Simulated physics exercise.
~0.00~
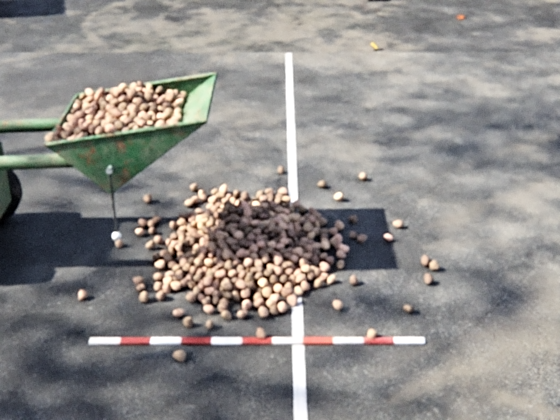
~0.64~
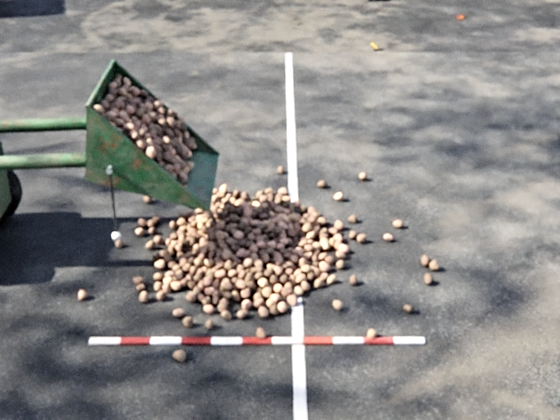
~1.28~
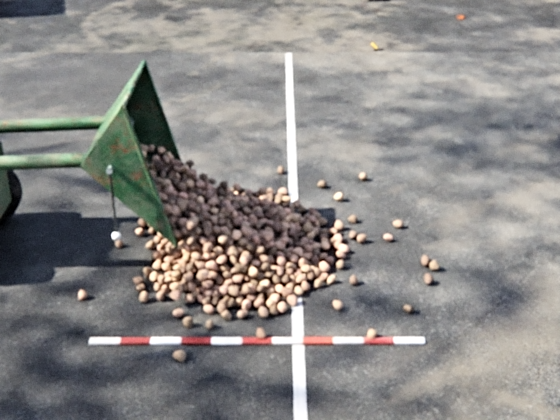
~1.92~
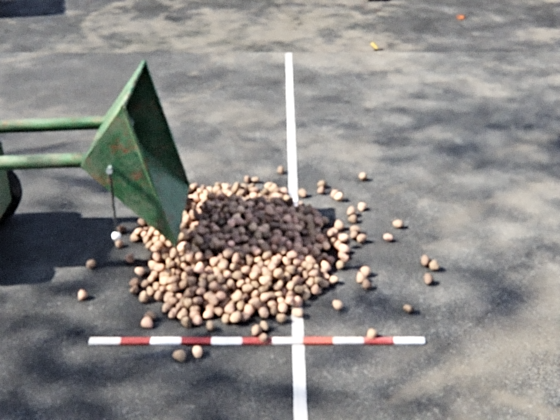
On sunlit asphalt, a green bucket tipping brown rounded stones onto an existing heap, ending empty beside the broader pile across a white line.
